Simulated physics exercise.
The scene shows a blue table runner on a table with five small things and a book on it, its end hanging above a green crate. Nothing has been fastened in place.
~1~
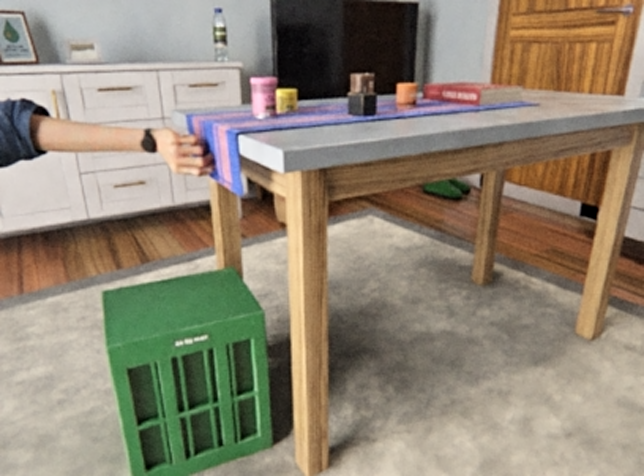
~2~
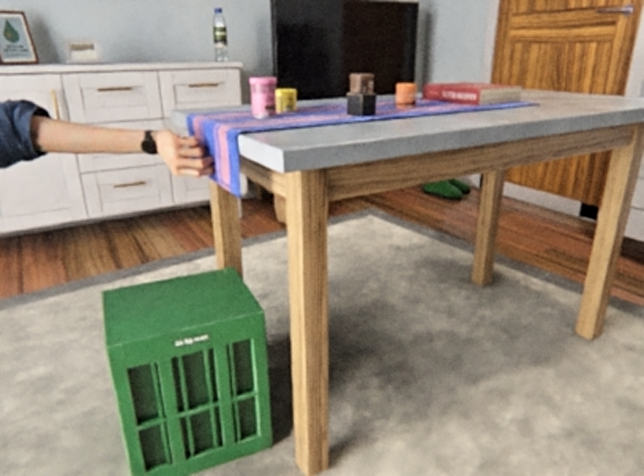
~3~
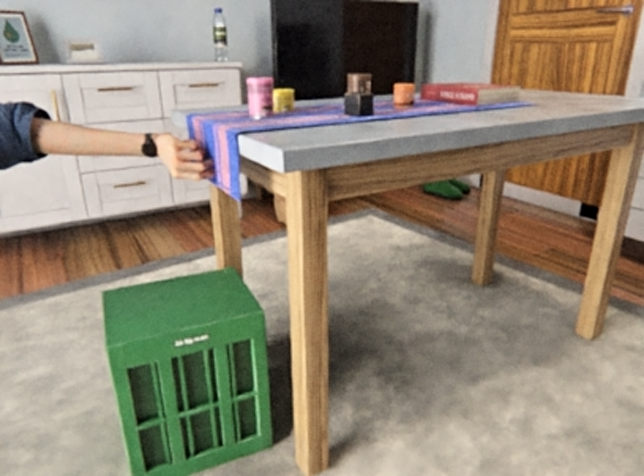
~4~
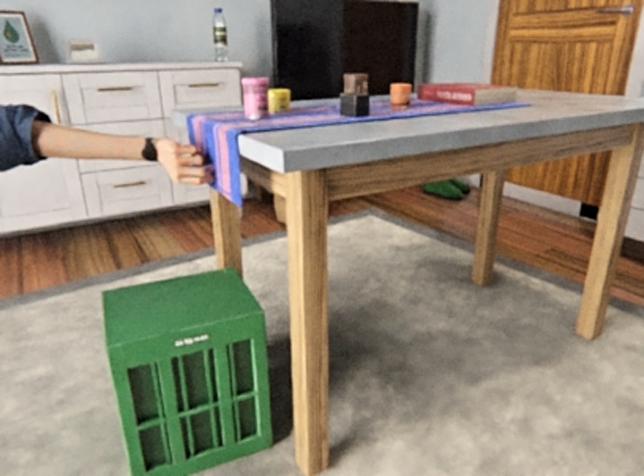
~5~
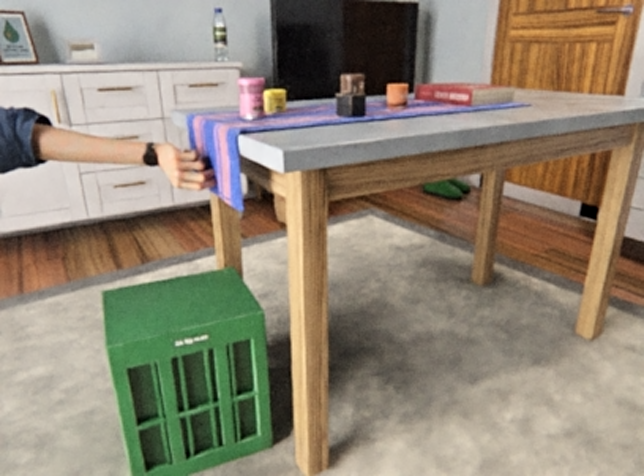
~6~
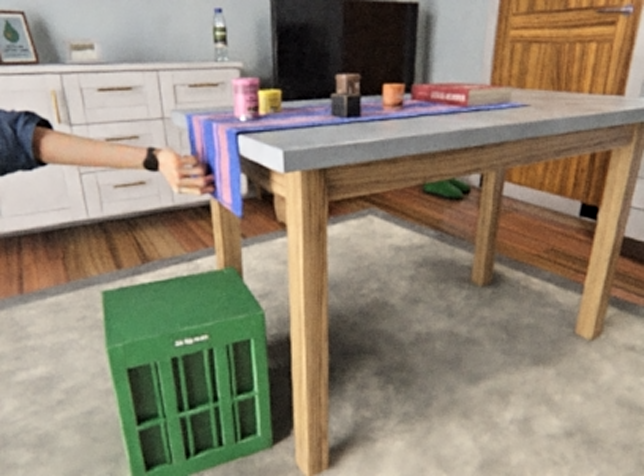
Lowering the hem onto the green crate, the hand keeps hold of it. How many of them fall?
Count: Two.
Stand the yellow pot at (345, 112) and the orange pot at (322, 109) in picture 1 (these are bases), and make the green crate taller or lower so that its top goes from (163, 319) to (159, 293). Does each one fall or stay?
The yellow pot stays put, the orange pot stays put.
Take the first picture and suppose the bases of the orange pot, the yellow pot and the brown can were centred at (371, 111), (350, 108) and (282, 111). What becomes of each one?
So the orange pot stays aboard, the yellow pot stays aboard, and the brown can leaves the top.
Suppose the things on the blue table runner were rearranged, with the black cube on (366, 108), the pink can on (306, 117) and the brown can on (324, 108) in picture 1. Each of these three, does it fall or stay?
Note: Black cube kept on top; pink can lost; brown can kept on top.
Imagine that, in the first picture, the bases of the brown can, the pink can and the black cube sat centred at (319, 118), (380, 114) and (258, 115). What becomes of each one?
The brown can ends up off; the pink can stays put; the black cube ends up off.
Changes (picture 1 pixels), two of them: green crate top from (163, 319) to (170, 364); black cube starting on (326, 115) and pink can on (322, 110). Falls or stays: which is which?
Black cube is gone, pink can is gone.
Soon after, hem near (218, 253); pink can gone.
Then, hem on the crate; pink can and yellow pot gone.
At rest, hem on the crate; pink can and yellow pot gone. It carries off two.
